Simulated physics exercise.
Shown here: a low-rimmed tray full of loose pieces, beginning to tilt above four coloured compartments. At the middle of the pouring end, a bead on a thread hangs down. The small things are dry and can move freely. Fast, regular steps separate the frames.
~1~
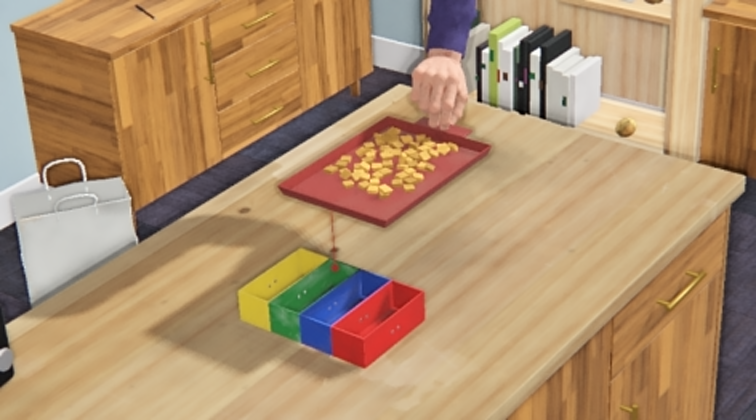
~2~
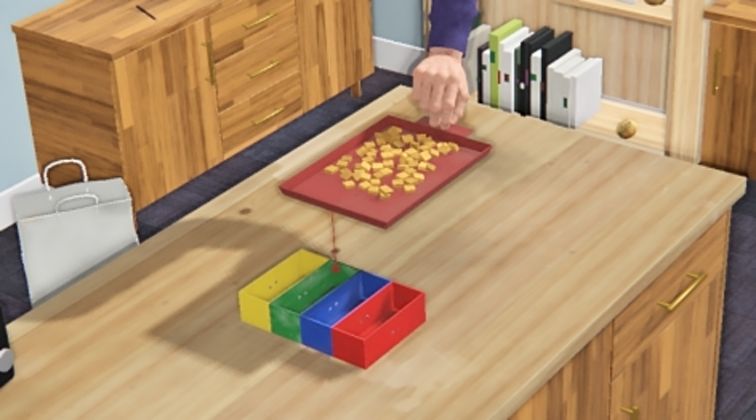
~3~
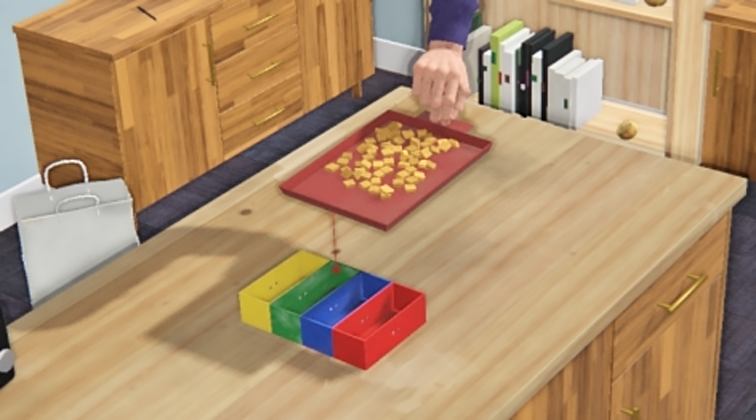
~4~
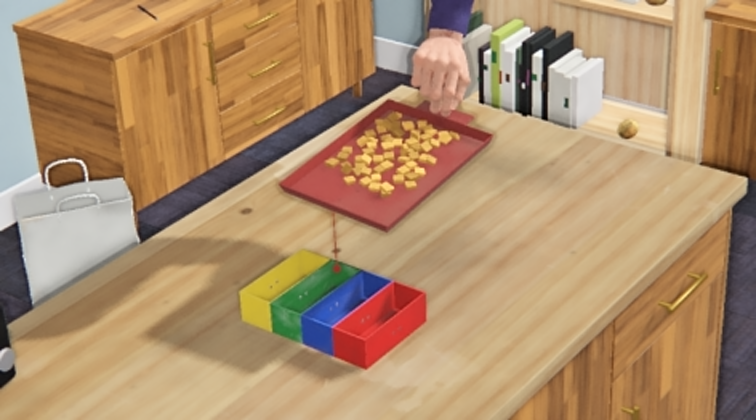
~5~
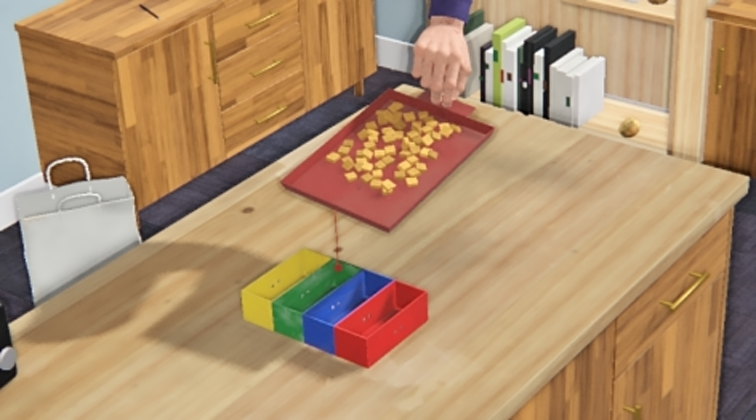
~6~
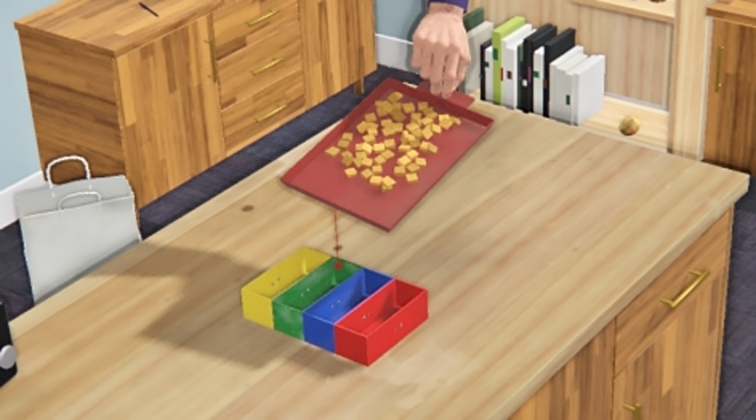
On a wooden countertop, a red tray of golden cereal squares sits nearly level behind four open compartments coloured yellow, green, blue and red, a small bead hanging from its near edge. A hand at the far end then gradually raises that side, tilting the tray slightly toward the compartments.
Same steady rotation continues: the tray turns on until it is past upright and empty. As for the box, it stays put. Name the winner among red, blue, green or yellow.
Winner: Red.
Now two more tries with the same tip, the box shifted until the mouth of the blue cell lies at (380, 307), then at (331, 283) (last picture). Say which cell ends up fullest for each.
The first placing favours the blue cell, while the second favours red.
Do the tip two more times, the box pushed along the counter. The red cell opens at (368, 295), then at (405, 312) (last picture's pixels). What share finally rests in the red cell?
You'd get near 60 per cent and afterwards near 20 per cent.
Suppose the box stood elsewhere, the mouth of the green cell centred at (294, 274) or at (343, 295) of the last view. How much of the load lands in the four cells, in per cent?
Roughly 40 per cent the first time and 100 per cent the second.
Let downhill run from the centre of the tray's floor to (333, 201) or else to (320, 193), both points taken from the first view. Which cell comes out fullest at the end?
The cell in yellow, then yellow.
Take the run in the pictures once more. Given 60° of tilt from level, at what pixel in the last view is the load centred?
The load is centred near (377, 219).
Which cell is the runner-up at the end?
The cell in second spot is the blue cell.
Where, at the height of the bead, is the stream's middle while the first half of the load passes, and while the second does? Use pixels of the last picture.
Early-half point (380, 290); late-half point (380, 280).
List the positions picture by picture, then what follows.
Corners of the pouring end (283, 185) and (385, 218), level; middle of the load (403, 159), cereal squares; bead on its thread (335, 268); yellow cell (255, 308); green cell (285, 320); blue cell (316, 332); red cell (348, 344), in the first picture.
Corners of the pouring end (283, 185) and (385, 220), level; middle of the load (403, 159), in the second picture.
Corners of the pouring end (284, 185) and (386, 222), tipped barely, lowest at the right corner; middle of the load (404, 156), in the third picture.
Corners of the pouring end (284, 183) and (386, 223), tipped a little, lowest at the right corner; middle of the load (404, 150), in the fourth picture.
Corners of the pouring end (285, 181) and (388, 224), tipped a little, lowest at the right corner; middle of the load (405, 144), in the fifth picture.
Corners of the pouring end (285, 178) and (388, 225), tipped a little, lowest at the right corner; middle of the load (405, 138); yellow cell (258, 306); green cell (288, 318); blue cell (319, 330); red cell (351, 343), in the sixth picture.
Just after the last frame, tray tipped steeply; the larger part on the tray; about a tenth in the red cell; about a tenth falling or outside the box.
A moment on, tray tipped past a quarter turn; just a few on the tray; roughly half in the red cell; roughly a third in the blue cell; about a tenth falling or outside the box.
Further on, tray tipped past a quarter turn; roughly two thirds in the red cell; roughly a third in the blue cell; just a few falling or outside the box.
When it is over, tray tipped past a quarter turn; roughly two thirds in the red cell; roughly a third in the blue cell; not one in the green cell; not one in the yellow cell; just a few outside the box.
